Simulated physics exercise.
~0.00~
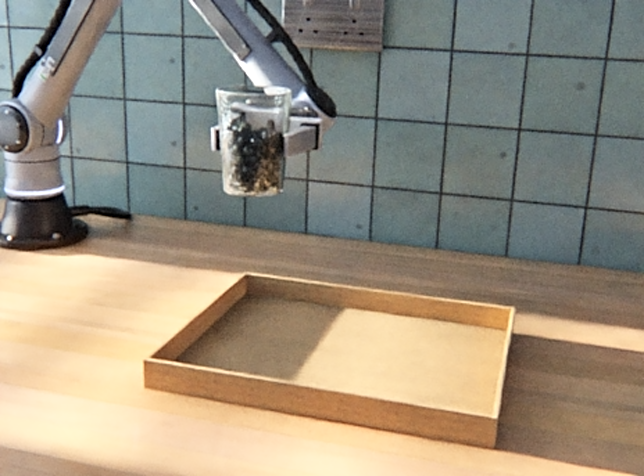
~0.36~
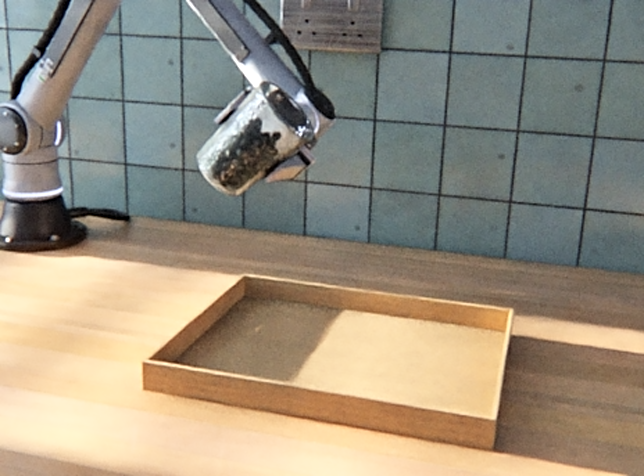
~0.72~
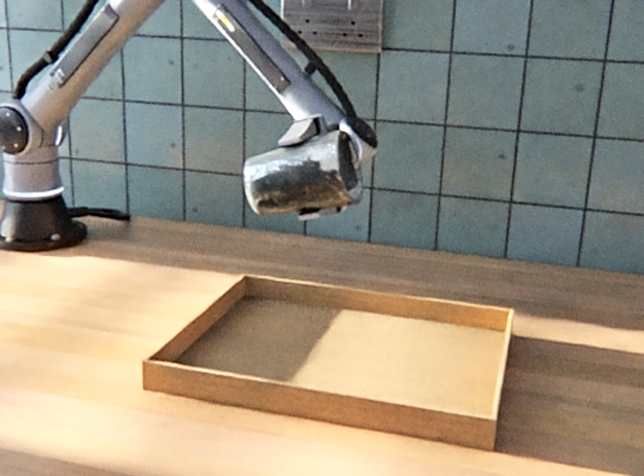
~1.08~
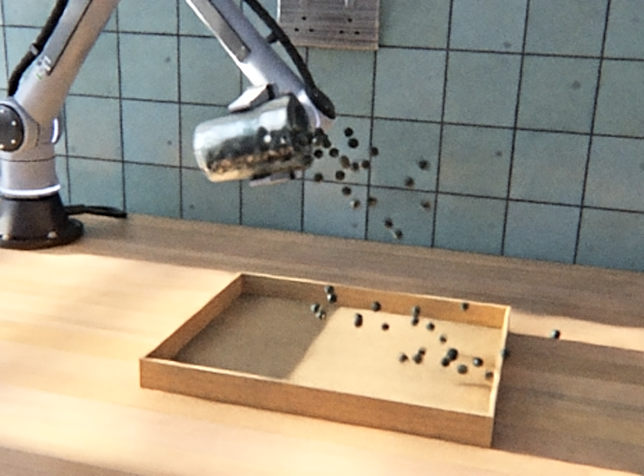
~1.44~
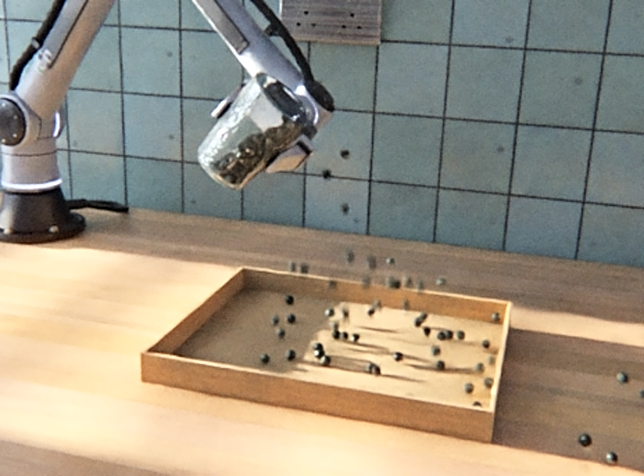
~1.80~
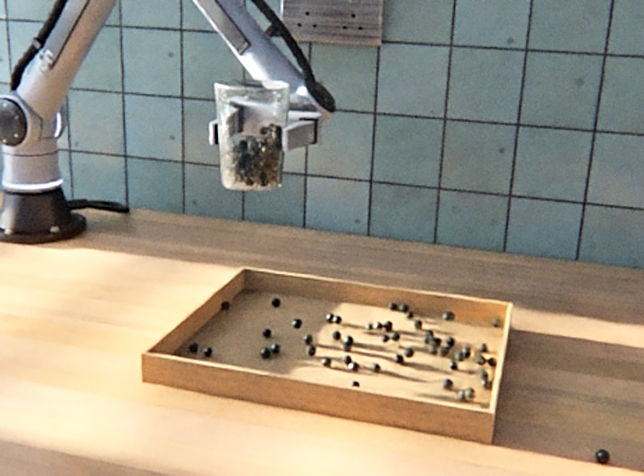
The clip shows a robot arm tilting a clear cup of small dark beads above a shallow wooden tray, spilling some to the right before returning it upright; many beads lie scattered in the tray, a few escape onto the table, and the cup remains partly filled.
